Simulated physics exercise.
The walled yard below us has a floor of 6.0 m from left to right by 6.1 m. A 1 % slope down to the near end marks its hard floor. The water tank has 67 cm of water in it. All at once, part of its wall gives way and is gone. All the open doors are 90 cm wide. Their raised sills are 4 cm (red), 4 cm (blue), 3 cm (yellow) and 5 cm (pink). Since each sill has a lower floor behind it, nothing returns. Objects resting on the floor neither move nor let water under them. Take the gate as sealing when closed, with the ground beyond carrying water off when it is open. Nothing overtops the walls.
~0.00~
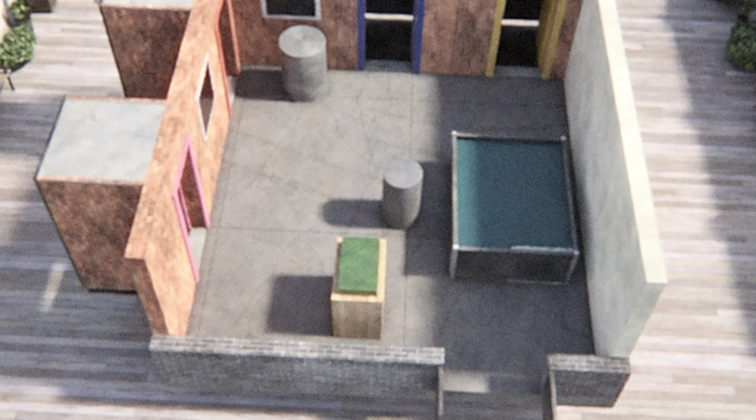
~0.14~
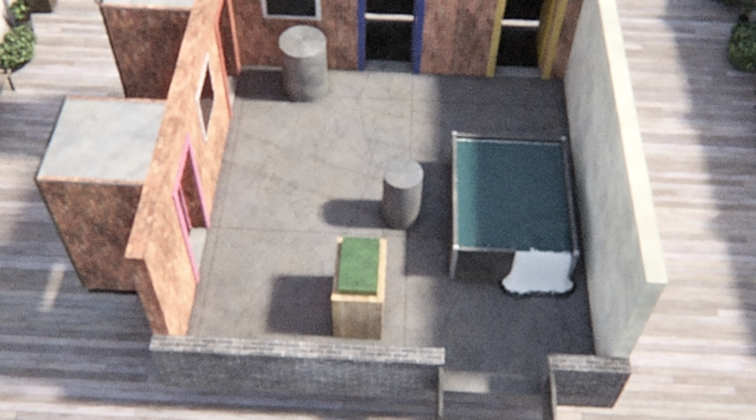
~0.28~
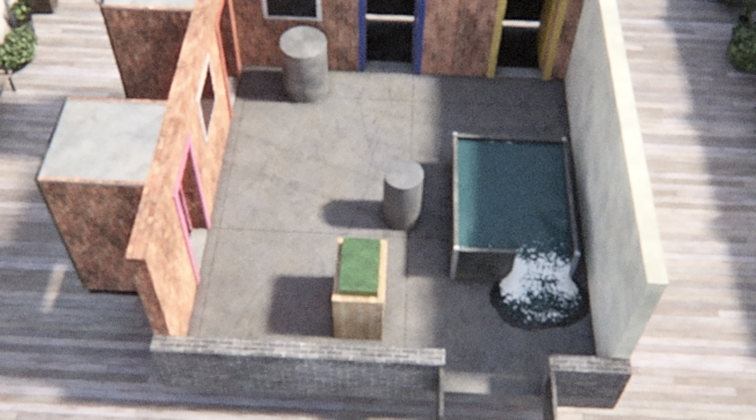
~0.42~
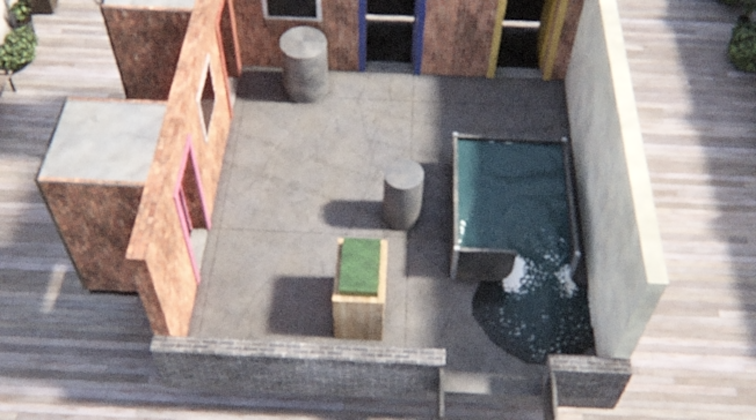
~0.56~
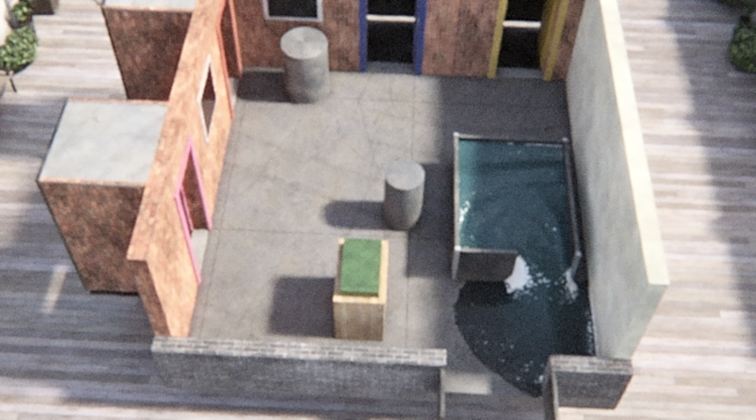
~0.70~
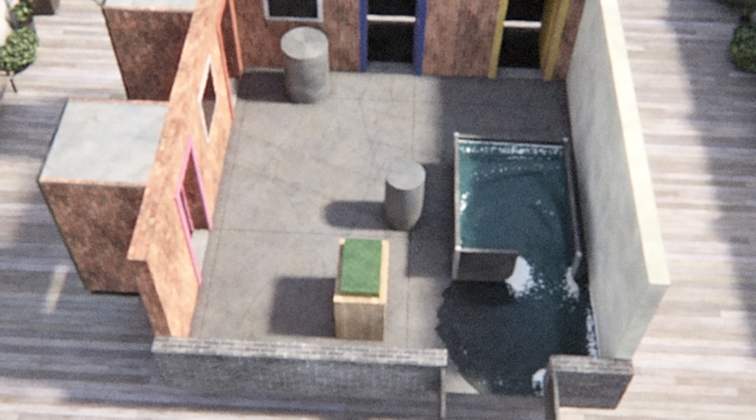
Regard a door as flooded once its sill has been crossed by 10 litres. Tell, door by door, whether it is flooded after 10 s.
Red door - no; blue door - no; yellow door - yes; pink door - no.
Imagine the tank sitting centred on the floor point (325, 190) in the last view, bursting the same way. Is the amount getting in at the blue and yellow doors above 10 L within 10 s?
For the blue door, the amount is acceptable; for the yellow door, the amount is too high.
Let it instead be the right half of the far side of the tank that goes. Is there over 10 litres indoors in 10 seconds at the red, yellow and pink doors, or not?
Red: Within the limit; yellow: Exceeding the limit; pink: Within the limit.
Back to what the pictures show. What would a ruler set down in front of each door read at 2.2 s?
Centimetres: Red 0 / blue 0 / yellow 0 / pink 0.
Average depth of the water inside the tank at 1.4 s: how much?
The average depth is around 47 cm.
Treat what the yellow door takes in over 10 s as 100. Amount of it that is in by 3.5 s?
Around 0 percent.
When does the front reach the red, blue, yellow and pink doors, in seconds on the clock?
So, red at 6.5 s, then blue at 8.0 s, yellow at 4.5 s, and pink at 4.0 s.
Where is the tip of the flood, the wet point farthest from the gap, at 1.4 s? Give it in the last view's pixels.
Point: Roughly (386, 373).
After 1.4 s water covers 10 % of the floor and is deepest (57 cm) near (589, 383); red door not reached, blue door not reached, yellow door not reached, pink door not reached.
After 2.2 s water covers 15 % of the floor and is deepest (46 cm) near (577, 382); red door not reached, blue door not reached, yellow door not reached, pink door not reached.
After 3.5 s water covers 25 % of the floor and is deepest (28 cm) near (564, 382); red door not reached, blue door not reached, yellow door not reached, pink door not reached.
After 6.0 s water covers 55 % of the floor and is deepest (19 cm) near (564, 382); red door not reached, blue door not reached, yellow door 6 cm at the sill, 9 L in, pink door 6 cm at the sill, 1 L in.
After 10.0 s water covers 90 % of the floor and is deepest (10 cm) near (572, 337); red door 4 cm at the sill, 0 L in, blue door 3 cm at the sill, 0 L in, yellow door 3 cm at the sill, 18 L in, pink door 4 cm at the sill, 2 L in.
